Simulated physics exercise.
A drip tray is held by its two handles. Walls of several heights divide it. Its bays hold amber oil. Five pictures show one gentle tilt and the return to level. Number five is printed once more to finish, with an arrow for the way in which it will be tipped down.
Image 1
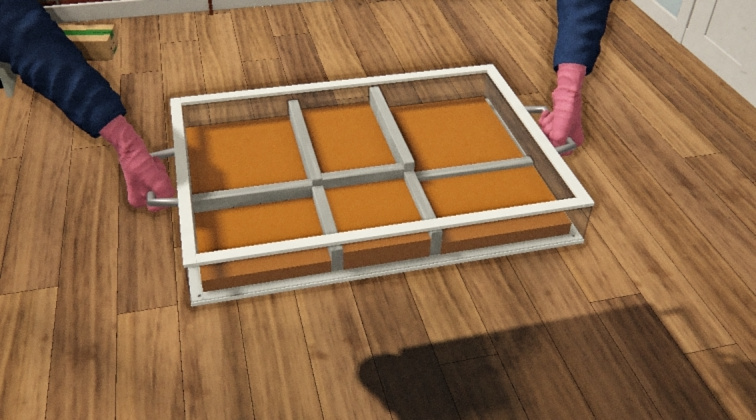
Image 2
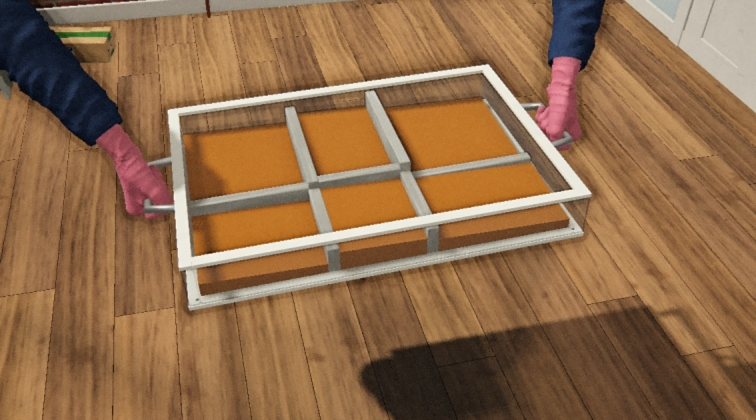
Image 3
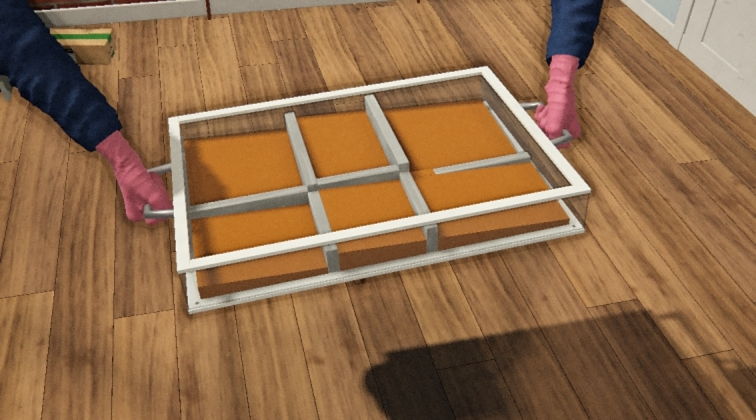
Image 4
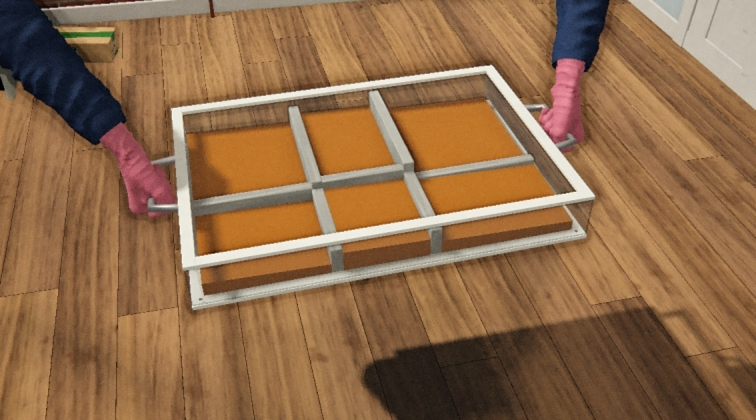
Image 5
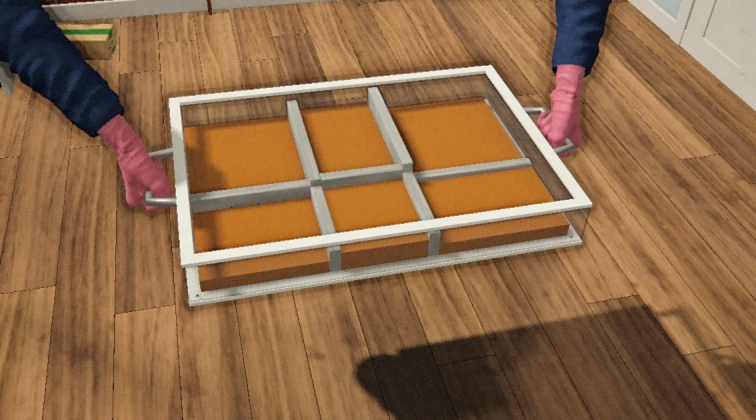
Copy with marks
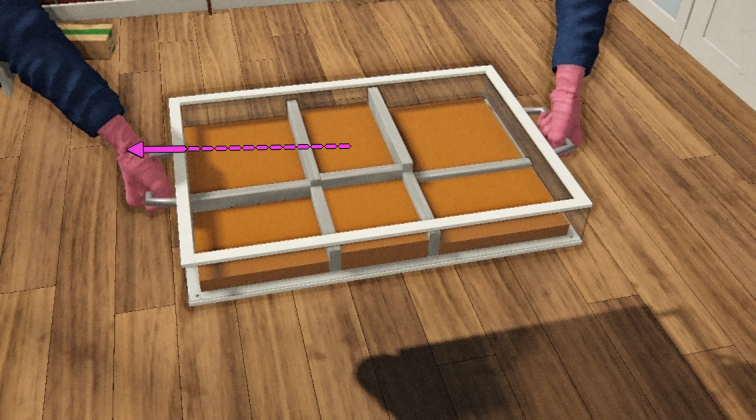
On a wooden floor, pink-gloved hands holding a divided tray of amber liquid, tilting it slightly to the back left, then levelling it.
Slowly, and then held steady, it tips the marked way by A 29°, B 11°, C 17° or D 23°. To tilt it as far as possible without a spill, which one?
That is tilt C.
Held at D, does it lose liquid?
Yes.
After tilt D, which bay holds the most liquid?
It is the back left one.
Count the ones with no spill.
Two of the four.
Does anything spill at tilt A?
Yes, that goes wrong.
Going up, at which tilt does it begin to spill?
That would be D.
The arrow ends at (133, 149).
Choosing A, about 38 % goes over the rim.
Choosing B, nothing spills; the back right bay holds the most.
Choosing C, nothing spills; the back left bay holds the most.
Choosing D, about 12 % goes over the rim.
